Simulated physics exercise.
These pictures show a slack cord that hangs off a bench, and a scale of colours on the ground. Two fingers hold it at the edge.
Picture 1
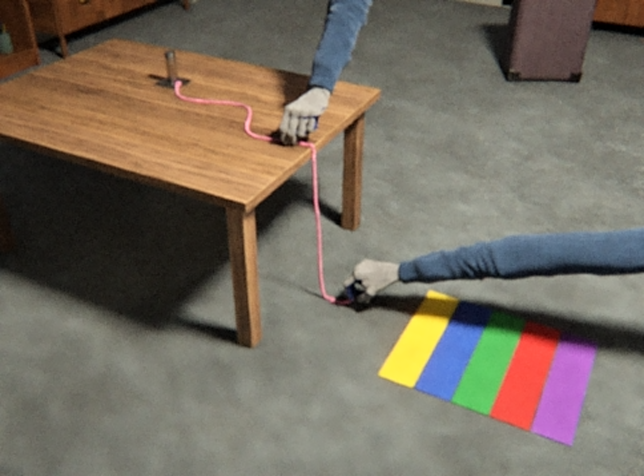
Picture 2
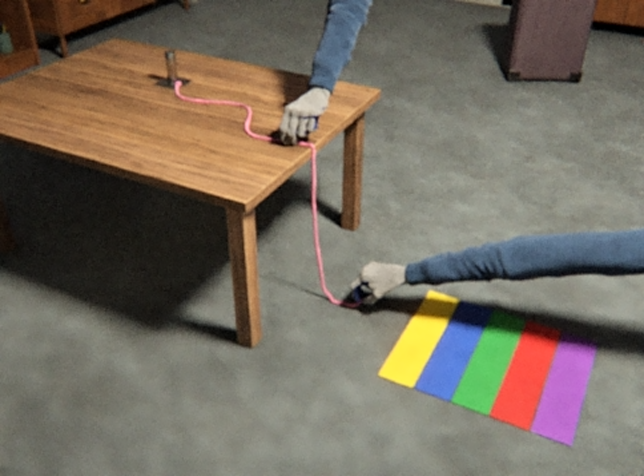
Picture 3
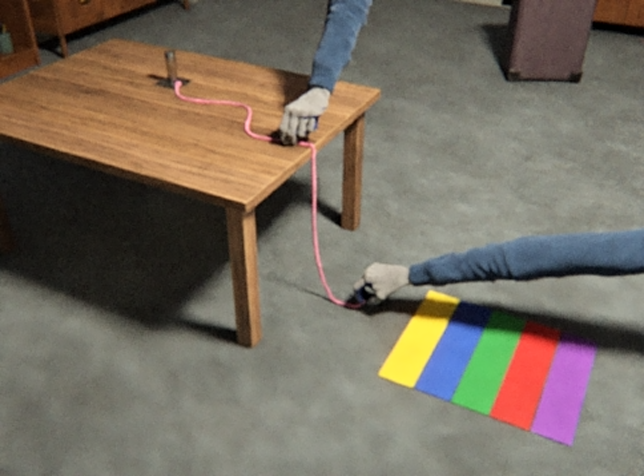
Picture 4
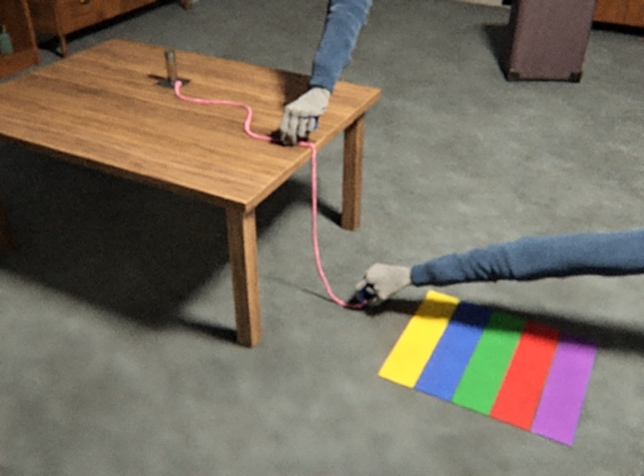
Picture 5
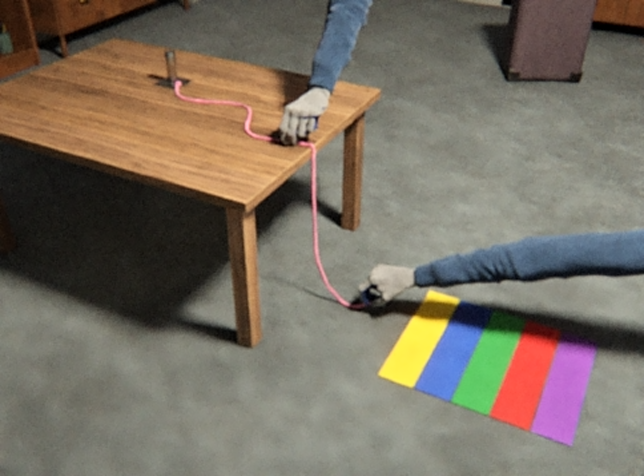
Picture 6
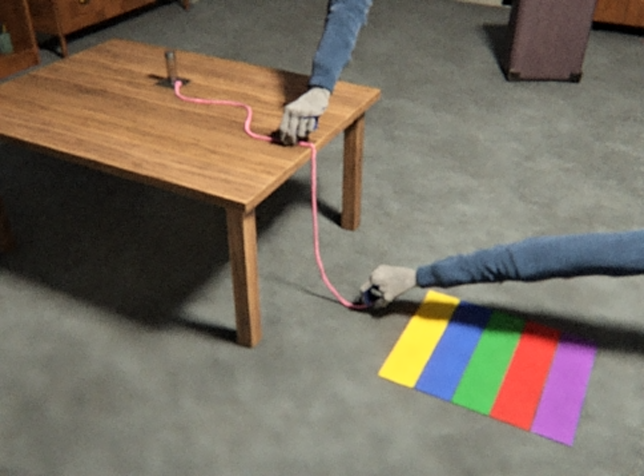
Gloved hand pinning a slack pink cord at a wooden table's edge while another draws its lower end slightly right near coloured stripes.
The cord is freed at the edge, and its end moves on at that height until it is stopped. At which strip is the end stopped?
The end stops over the green strip.
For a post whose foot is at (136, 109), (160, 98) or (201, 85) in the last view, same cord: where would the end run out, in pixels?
Near (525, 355), (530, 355) and (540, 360).
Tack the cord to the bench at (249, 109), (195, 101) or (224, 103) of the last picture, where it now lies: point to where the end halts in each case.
Try by try, around (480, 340), (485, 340) and (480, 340).
A little later, end near (446, 328); over blue.
Next, end near (481, 339); over green.
When it is tight, end near (501, 345); over green. It gets as far as the green strip.
